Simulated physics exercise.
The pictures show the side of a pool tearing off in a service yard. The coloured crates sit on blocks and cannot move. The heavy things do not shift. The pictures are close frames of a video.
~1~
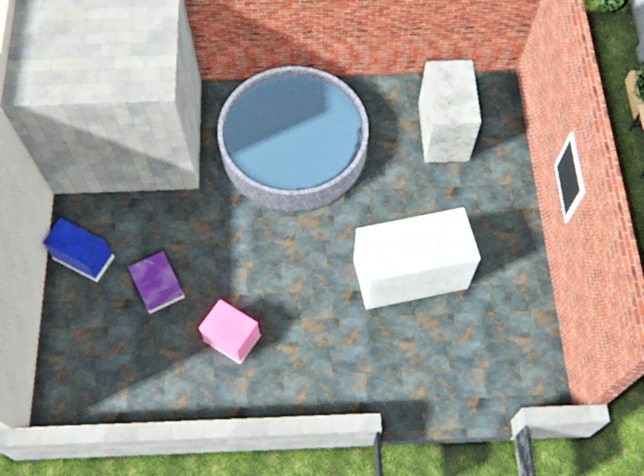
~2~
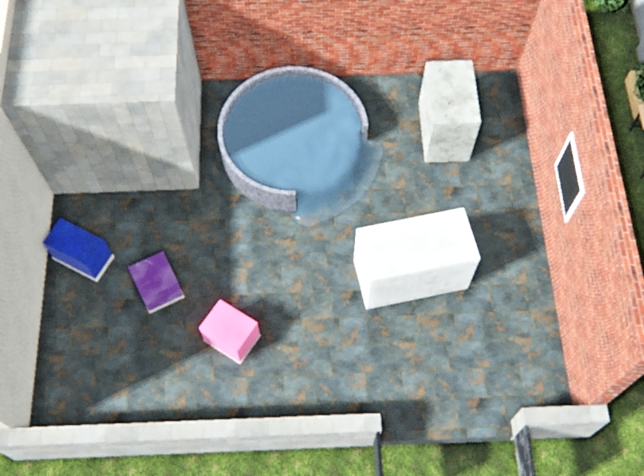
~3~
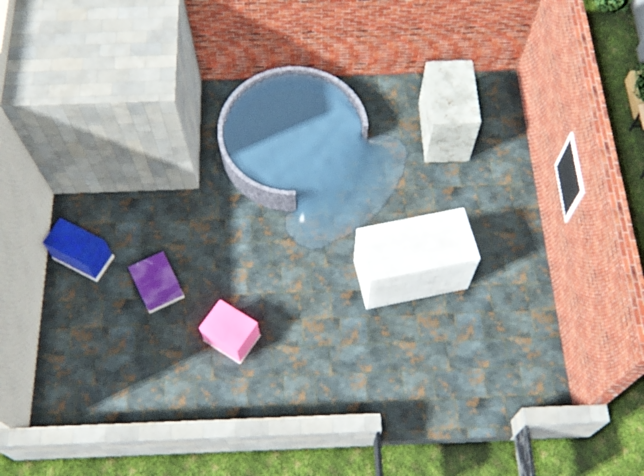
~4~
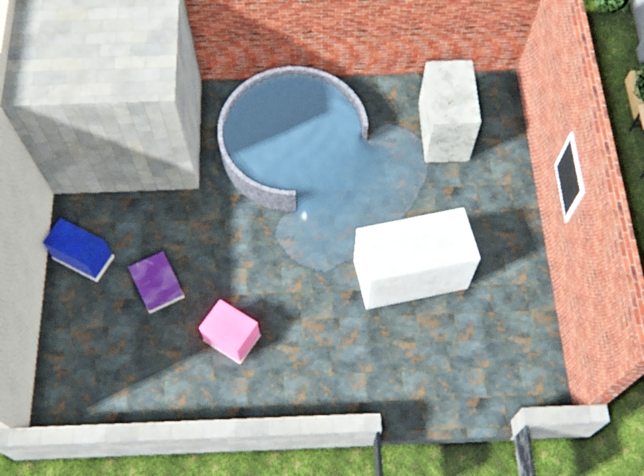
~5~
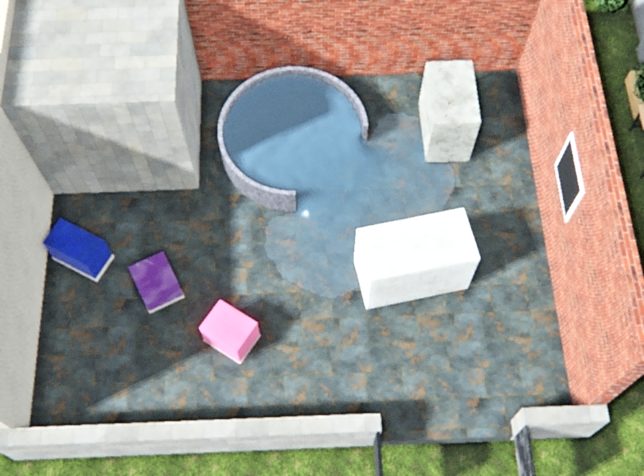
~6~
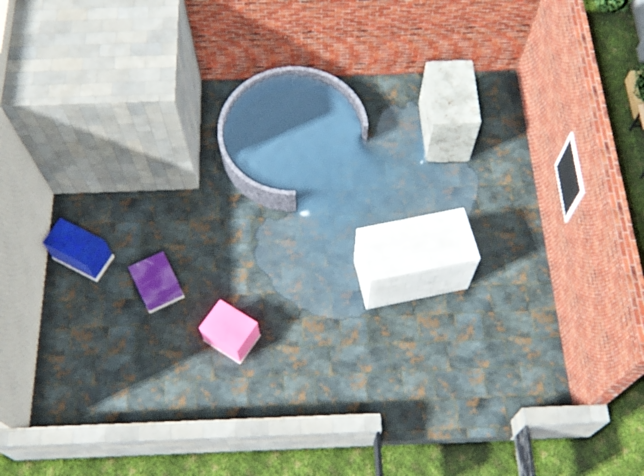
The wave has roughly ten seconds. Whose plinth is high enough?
The pink crate gets wet; the purple crate stays dry; the blue crate stays dry.
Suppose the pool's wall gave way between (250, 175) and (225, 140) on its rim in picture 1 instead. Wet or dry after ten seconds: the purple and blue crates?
One by one: Purple crate is topped, blue crate is soaked.
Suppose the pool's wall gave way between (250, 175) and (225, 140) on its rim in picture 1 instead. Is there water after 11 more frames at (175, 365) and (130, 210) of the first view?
One after the other: Awash, flooded.
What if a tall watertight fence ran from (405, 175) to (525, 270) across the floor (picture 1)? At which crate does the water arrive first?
It is the pink crate.
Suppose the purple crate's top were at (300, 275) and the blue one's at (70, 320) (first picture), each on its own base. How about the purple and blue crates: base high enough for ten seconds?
One by one: The purple crate gets wet, the blue crate remains dry.
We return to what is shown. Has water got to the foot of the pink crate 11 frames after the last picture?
My reading: Pink: Already wet.
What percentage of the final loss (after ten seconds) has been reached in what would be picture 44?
Close to 50 %.
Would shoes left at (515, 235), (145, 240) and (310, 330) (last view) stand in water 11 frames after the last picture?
As listed: Flooded, clear, under water.
A moment on, water covers 25 % of the floor; the pink crate water round its plinth, the purple crate not reached, the blue crate not reached.
Next, water covers 35 % of the floor; the pink crate water round its plinth, the purple crate not reached, the blue crate not reached.
Then, water covers 55 % of the floor; the pink crate water round its plinth, the purple crate not reached, the blue crate not reached.
Later, water covers 80 % of the floor; the pink crate water round its plinth, the purple crate water round its plinth, the blue crate not reached.
In the end, water covers 95 % of the floor; the pink crate was topped, the purple crate stayed above the water, the blue crate stayed above the water.
